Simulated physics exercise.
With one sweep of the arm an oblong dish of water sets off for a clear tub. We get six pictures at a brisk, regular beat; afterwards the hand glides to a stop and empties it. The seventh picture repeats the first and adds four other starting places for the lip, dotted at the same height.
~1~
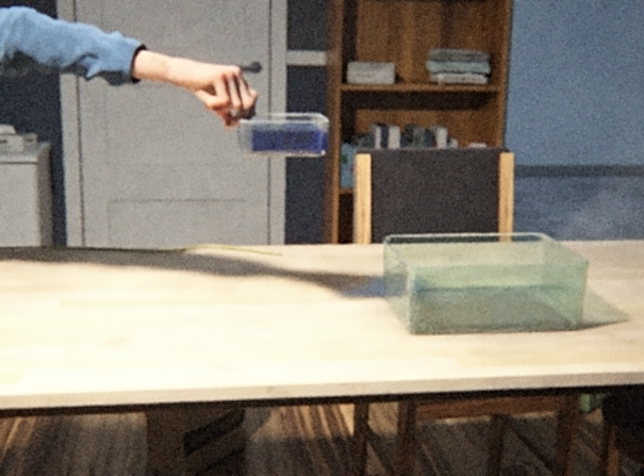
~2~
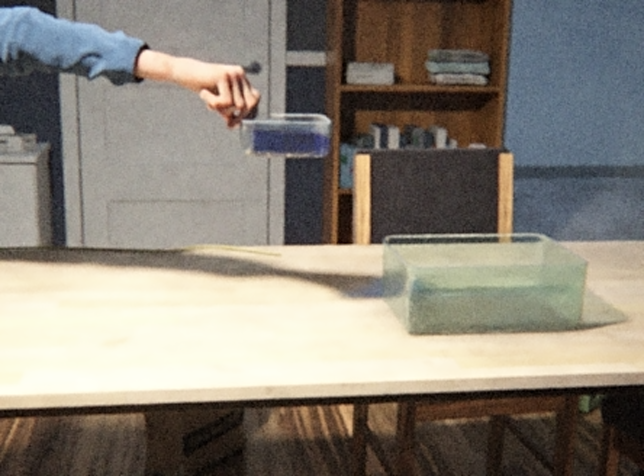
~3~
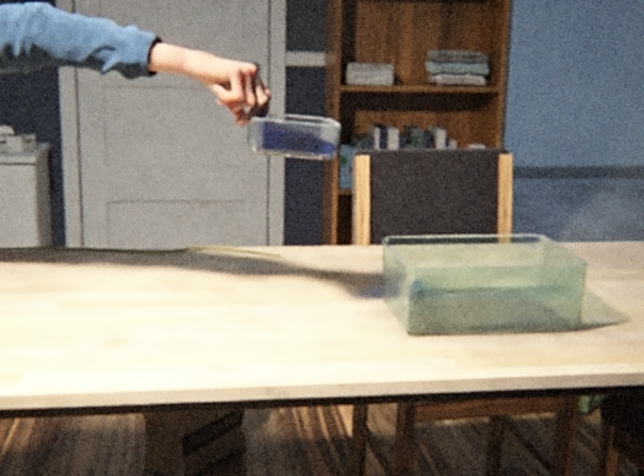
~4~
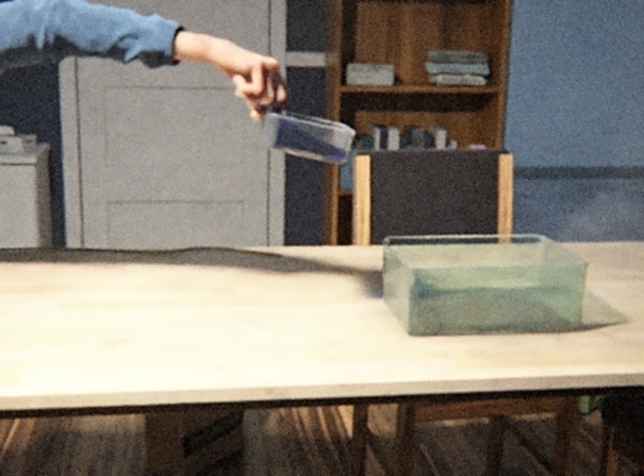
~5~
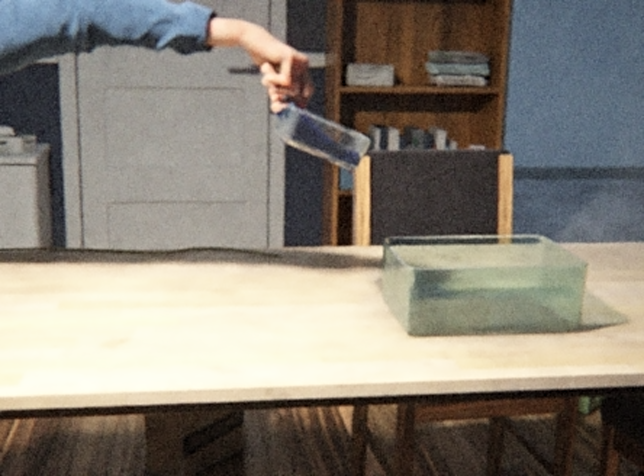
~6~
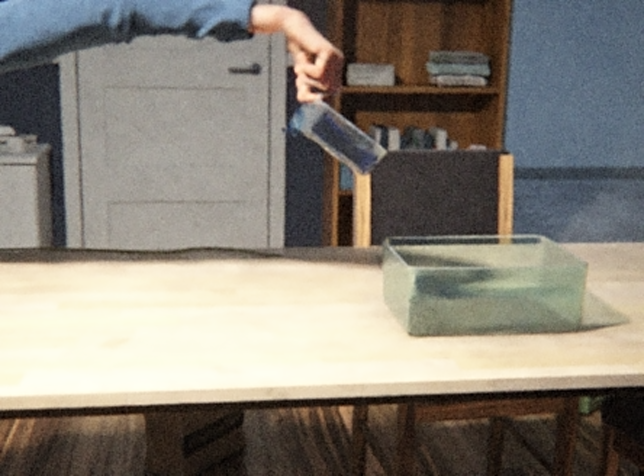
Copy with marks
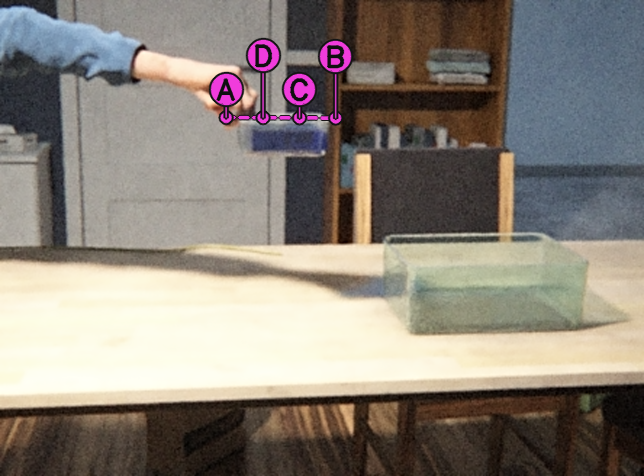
In a room with a door and bookshelf, a hand holds a small clear dish of bluish water above a light wooden table, then moves it right while tilting it increasingly downward toward a larger clear tub, which stays still.
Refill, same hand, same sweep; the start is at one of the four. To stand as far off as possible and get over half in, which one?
That is place A.
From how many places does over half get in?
All four.
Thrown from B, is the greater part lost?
No, that is safe.
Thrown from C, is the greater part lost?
No, that is safe.
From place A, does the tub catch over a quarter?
Yes.
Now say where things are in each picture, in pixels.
The first frame shows upright, lip at (324, 117); tub from (405, 333) to (580, 328); nothing has left yet.
The second frame shows upright, lip at (326, 119); nothing has left yet.
The third frame shows tipped about 5°, lip at (335, 122); nothing has left yet.
The fourth frame shows tipped about 12°, lip at (349, 128); water is over the rim, down to (262, 114).
The fifth frame shows tipped about 23°, lip at (365, 137); water is over the rim, down to (277, 127).
The sixth frame shows tipped about 36°, lip at (381, 147); water is over the rim, down to (290, 151).
In magenta, A at (226, 117); B at (335, 118); C at (299, 117); D at (263, 117).
If A is chosen, about 64 % lands in the tub, 31 % falls short and 6 % goes beside or beyond.
If B is chosen, about 94 % lands in the tub, 5 % falls short.
If C is chosen, about 77 % lands in the tub, 12 % falls short and 11 % goes beside or beyond.
If D is chosen, about 74 % lands in the tub, 18 % falls short and 7 % goes beside or beyond.
